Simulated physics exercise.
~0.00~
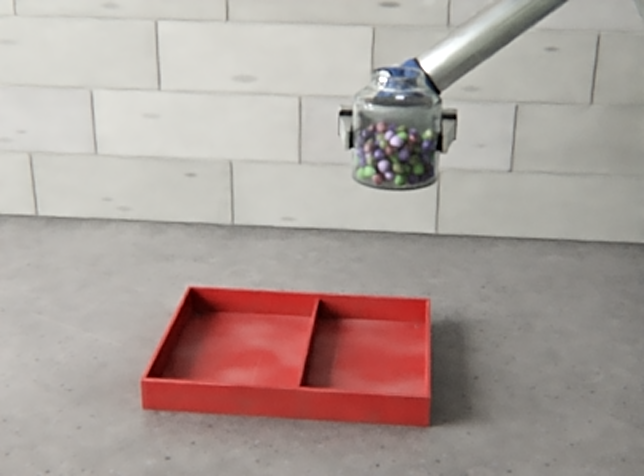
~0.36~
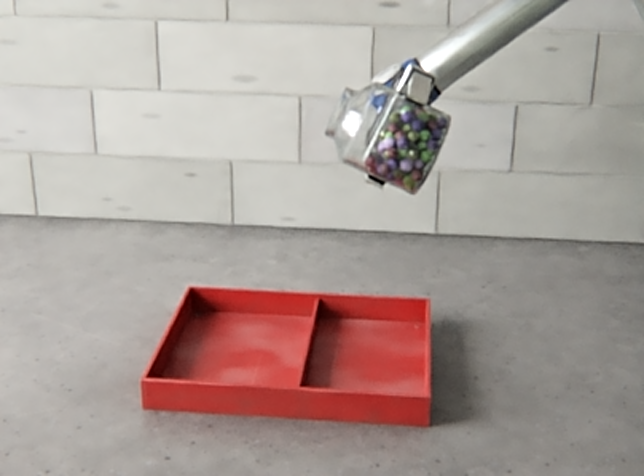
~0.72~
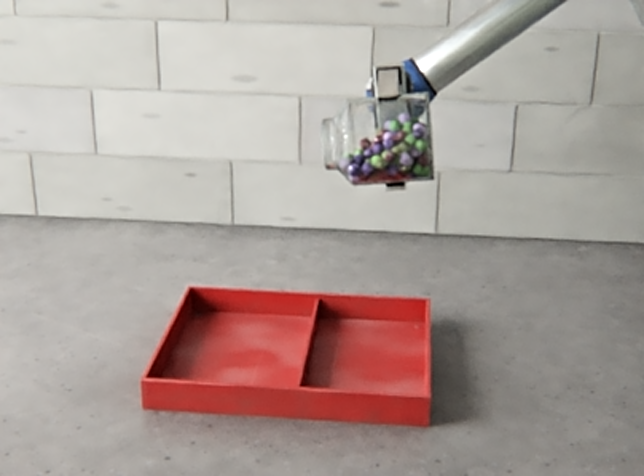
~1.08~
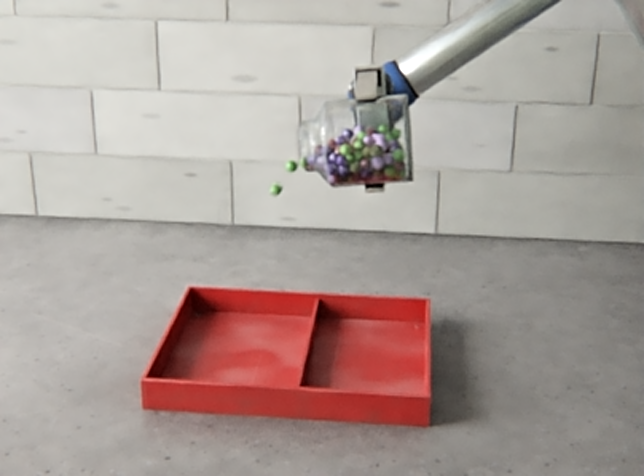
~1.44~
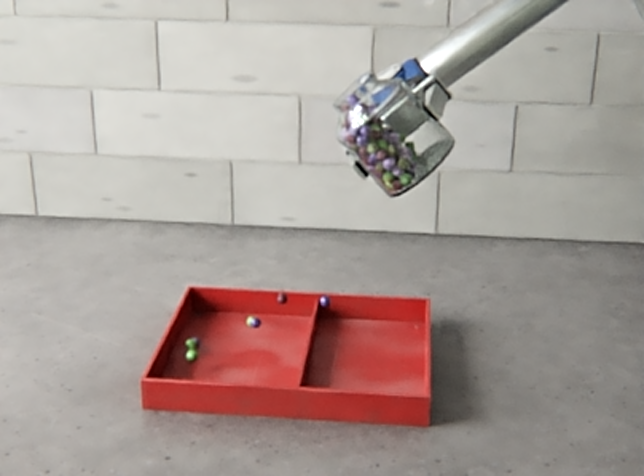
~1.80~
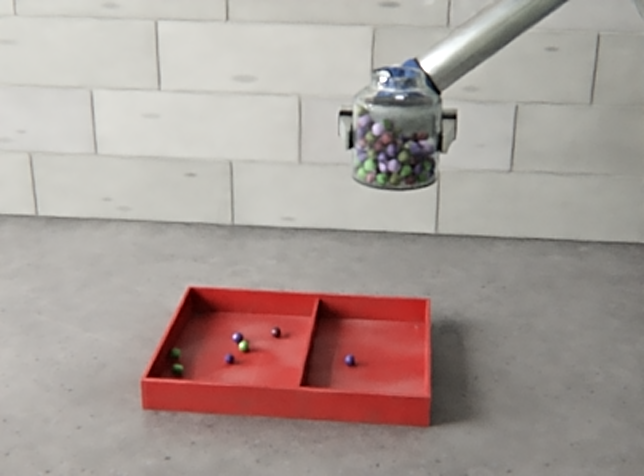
On a speckled grey worktop before a wall of pale bricks, seen from slightly above by a still camera, sits a shallow red tray split in two by a cross wall. Above it, a silvery robot arm reaching in from the upper right holds a clear jar of small purple, green and reddish round sweets. The arm tips the jar over to the left until it lies on its side. It then shifts leftwards, and a couple of green sweets fly from the mouth. As the jar swings back upright, several more land in the tray. Finally, most sweets remain in the upright jar, with six in the tray's left part and one in the right.
